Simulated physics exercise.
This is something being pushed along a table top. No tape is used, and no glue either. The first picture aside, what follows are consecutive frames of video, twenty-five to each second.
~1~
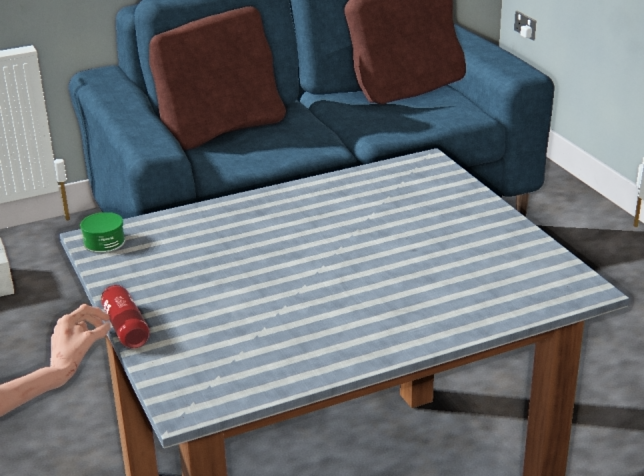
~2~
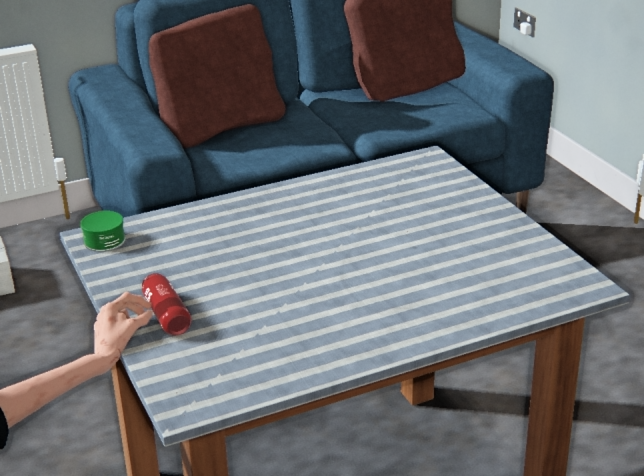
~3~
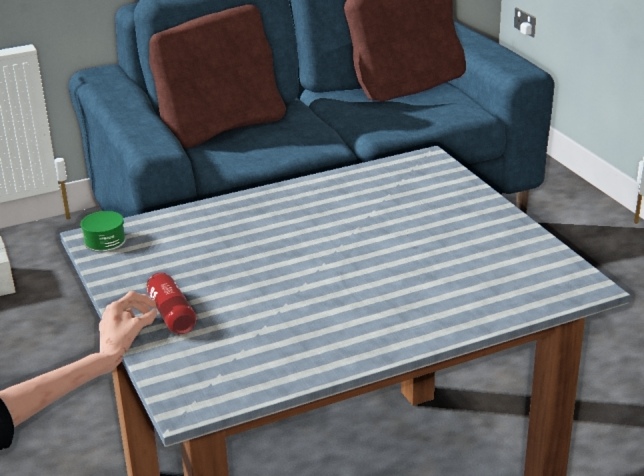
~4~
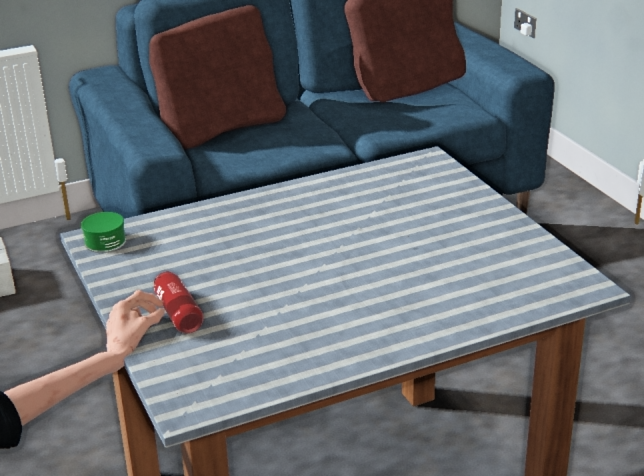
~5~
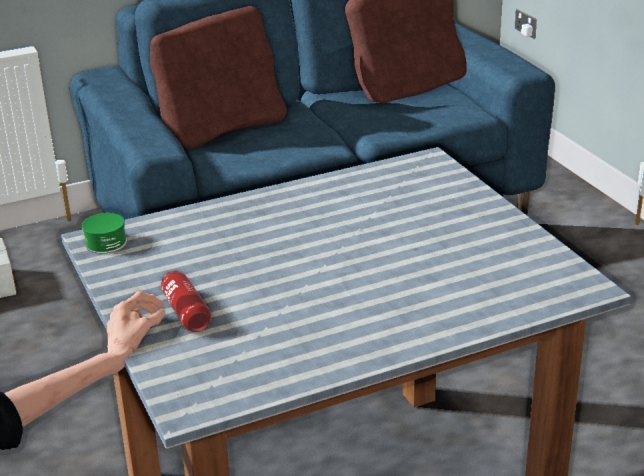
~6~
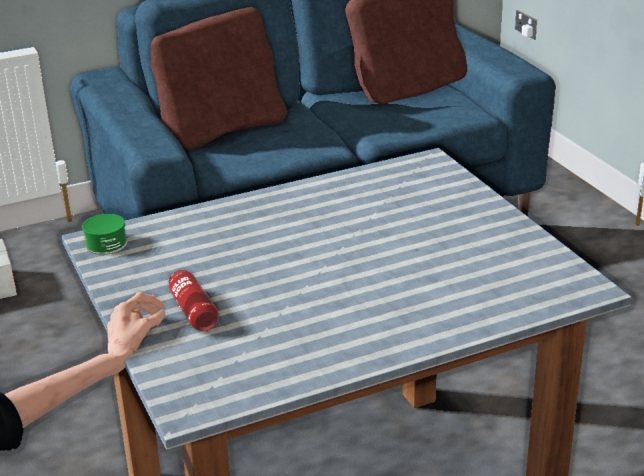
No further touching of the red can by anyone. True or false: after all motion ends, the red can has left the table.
False.
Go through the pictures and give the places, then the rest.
Under the hand; red can (125, 316), in the first picture.
Under the hand; red can (166, 304), in the second picture.
Under the hand; red can (171, 303), in the third picture.
Red can (178, 302), in the fourth picture.
Red can (186, 301) displaced a little, in the fifth picture.
Red can (193, 300) displaced a little, in the sixth picture.
Then, 0.20 s past the last view, red can displaced well along near (224, 292).
Then, 0.50 s past the last view, red can displaced well along near (258, 283).
Finally, moved from the start, red can. Final places as the last picture's camera would see them, red can near (285, 276).
